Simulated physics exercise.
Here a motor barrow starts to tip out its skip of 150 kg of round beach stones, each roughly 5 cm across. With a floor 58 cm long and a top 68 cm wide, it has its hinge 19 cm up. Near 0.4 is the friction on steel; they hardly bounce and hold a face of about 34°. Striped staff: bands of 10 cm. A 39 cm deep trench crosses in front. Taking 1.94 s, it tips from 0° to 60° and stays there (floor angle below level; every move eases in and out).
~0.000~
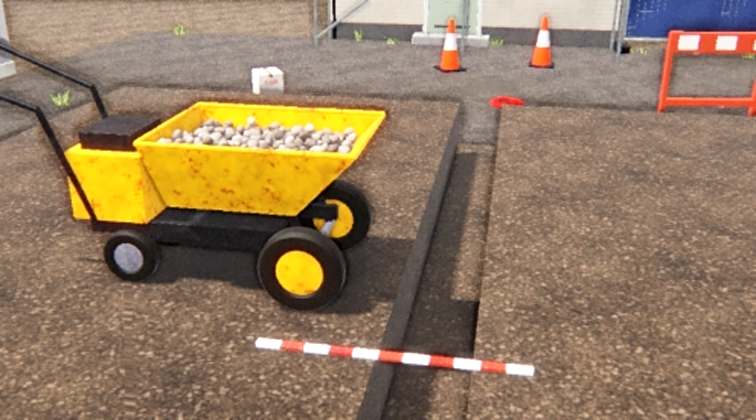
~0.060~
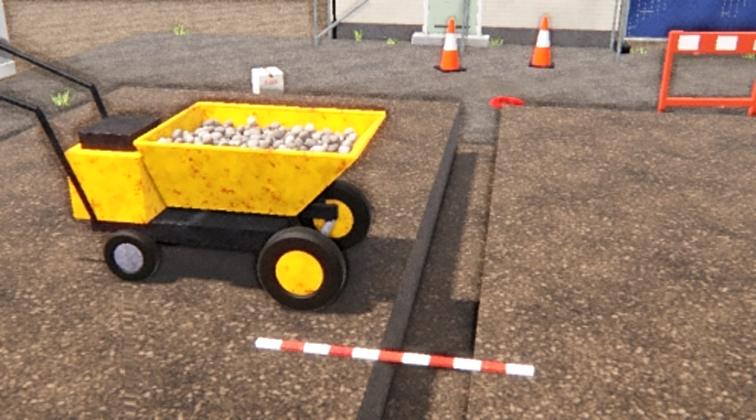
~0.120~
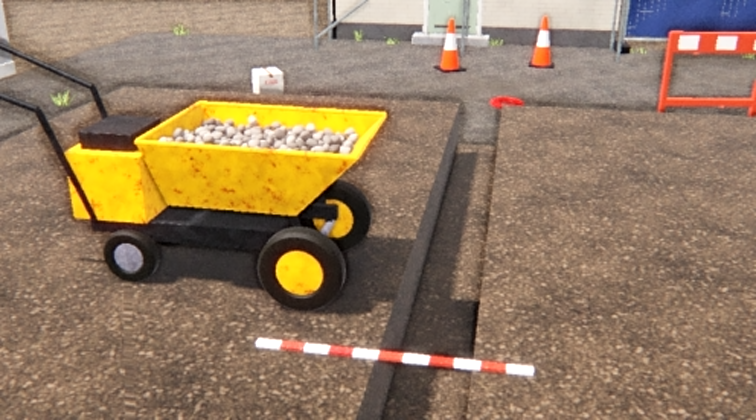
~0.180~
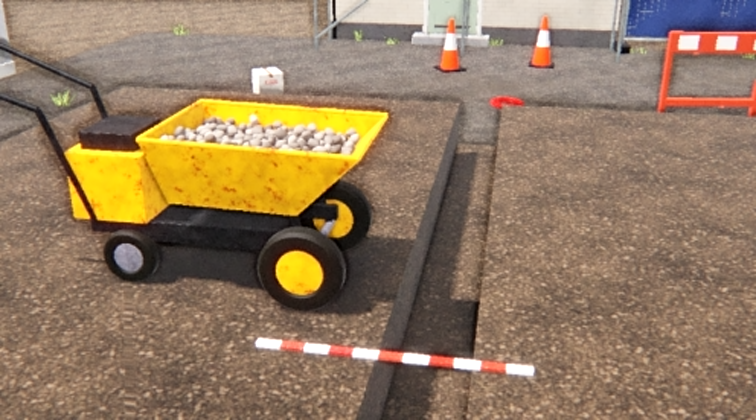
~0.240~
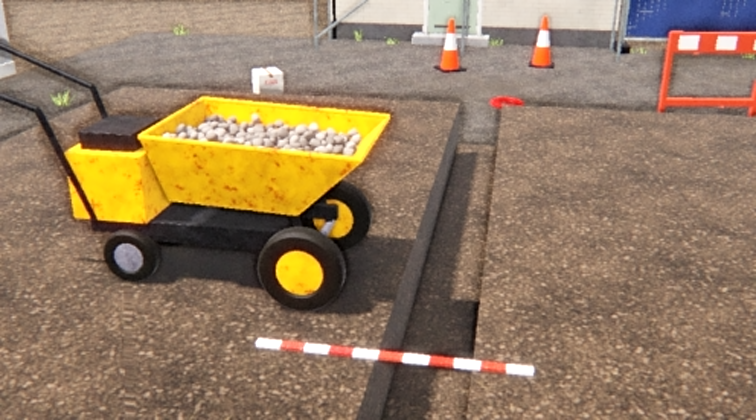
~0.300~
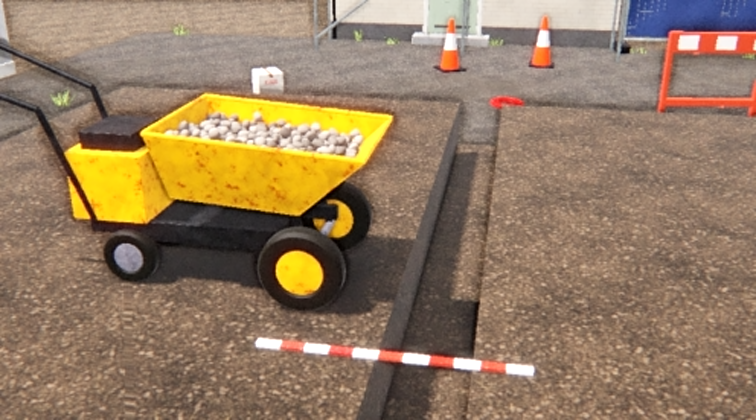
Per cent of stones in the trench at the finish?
About 58 %.
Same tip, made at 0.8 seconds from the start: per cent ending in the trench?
45 %.
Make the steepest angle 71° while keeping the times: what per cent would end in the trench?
Roughly 55% would end there.
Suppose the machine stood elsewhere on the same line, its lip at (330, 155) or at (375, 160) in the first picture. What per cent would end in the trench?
85 and 40 %.
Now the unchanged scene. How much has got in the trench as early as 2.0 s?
By then, around 20 percent.
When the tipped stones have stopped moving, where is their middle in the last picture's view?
In the last view, about (469, 339).
After 1.5 s the floor is at 51°; 100 % in the skip; the foremost stones are at (441, 223).
After 2.0 s the floor is at 60°; 54 % in the skip, 21 % in the trench, 25 % past the trench; the foremost stones are at (573, 305).
After 2.4 s the floor is at 60°; 28 % in the skip, 31 % in the trench, 41 % past the trench; the foremost stones are at (629, 292).
After 4.3 s the floor is at 60°; 0 % in the skip, 58 % in the trench, 42 % past the trench; the foremost stones are at (656, 311).
